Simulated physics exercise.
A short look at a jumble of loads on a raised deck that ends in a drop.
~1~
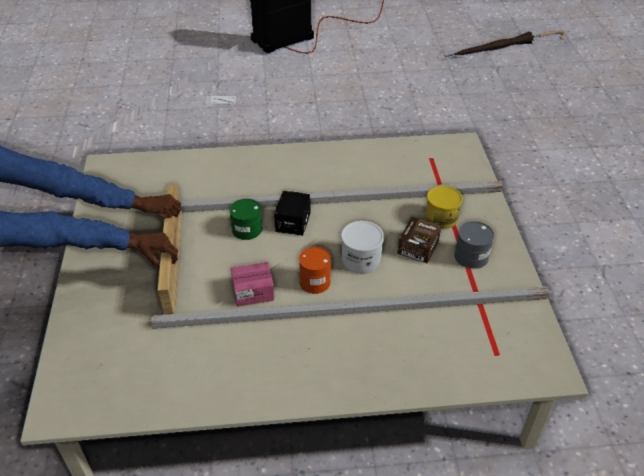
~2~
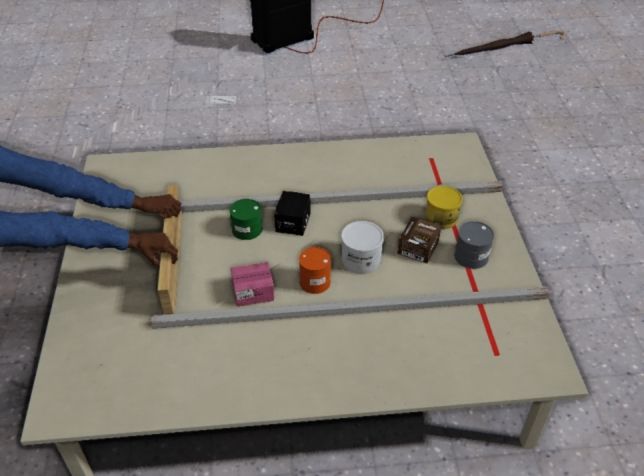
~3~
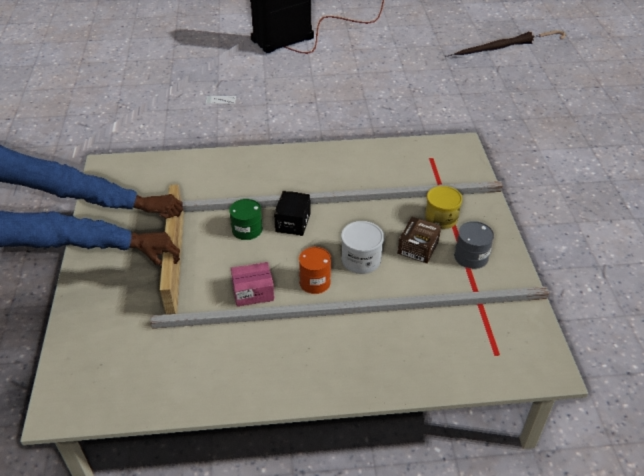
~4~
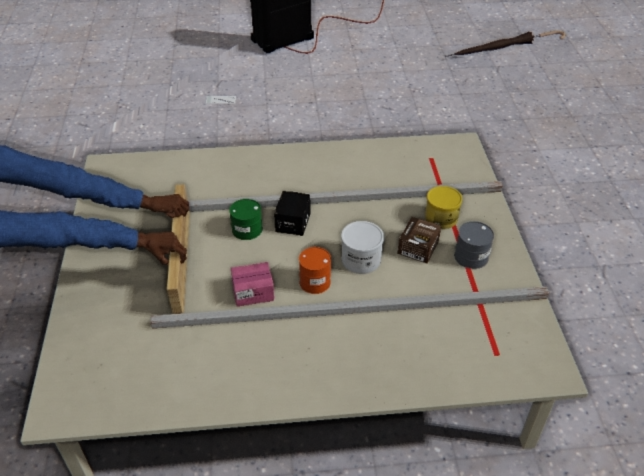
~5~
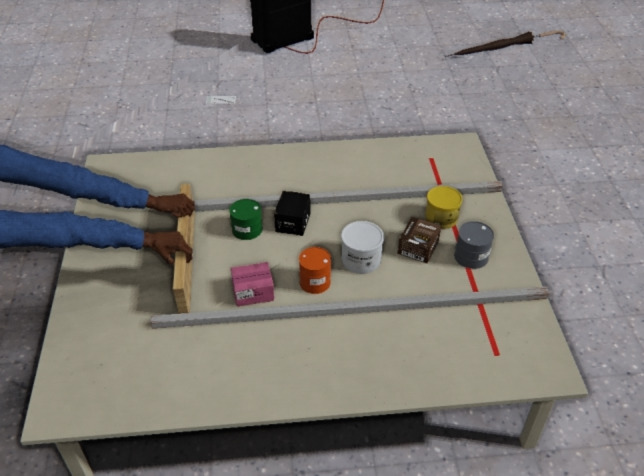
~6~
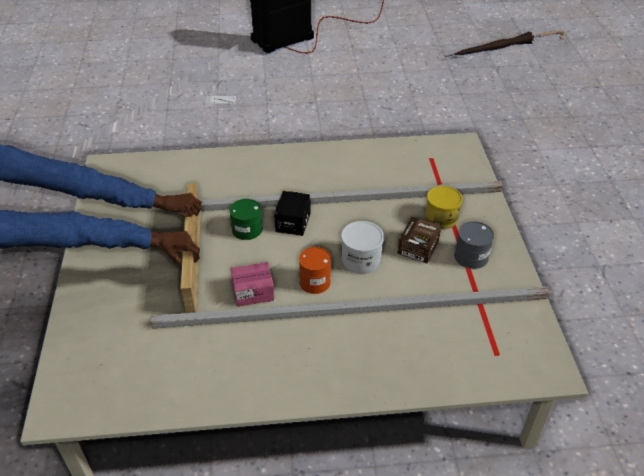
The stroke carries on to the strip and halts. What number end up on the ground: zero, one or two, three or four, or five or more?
The number that fall off is one or two.
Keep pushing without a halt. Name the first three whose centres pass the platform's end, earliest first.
Earliest first: The grey canister, then the yellow pail, then the brown box.
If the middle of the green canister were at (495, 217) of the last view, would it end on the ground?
From there it falls.
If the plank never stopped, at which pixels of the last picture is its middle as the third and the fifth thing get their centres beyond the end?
At (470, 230) for the third, at (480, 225) for the fifth.
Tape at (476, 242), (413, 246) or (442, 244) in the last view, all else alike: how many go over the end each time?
It would be 4, 0 and 1.
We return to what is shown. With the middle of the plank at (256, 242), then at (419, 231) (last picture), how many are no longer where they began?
By then 3, and 8.
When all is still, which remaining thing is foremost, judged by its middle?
Foremost is the brown box.
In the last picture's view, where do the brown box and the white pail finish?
About (516, 231), and the other about (484, 238).
A little later, none off yet; grey canister at rest near (474, 245); yellow pail at rest near (443, 208); brown box at rest near (419, 240).
When it is over, the number that fall off is one or two; down, yellow pail and grey canister.
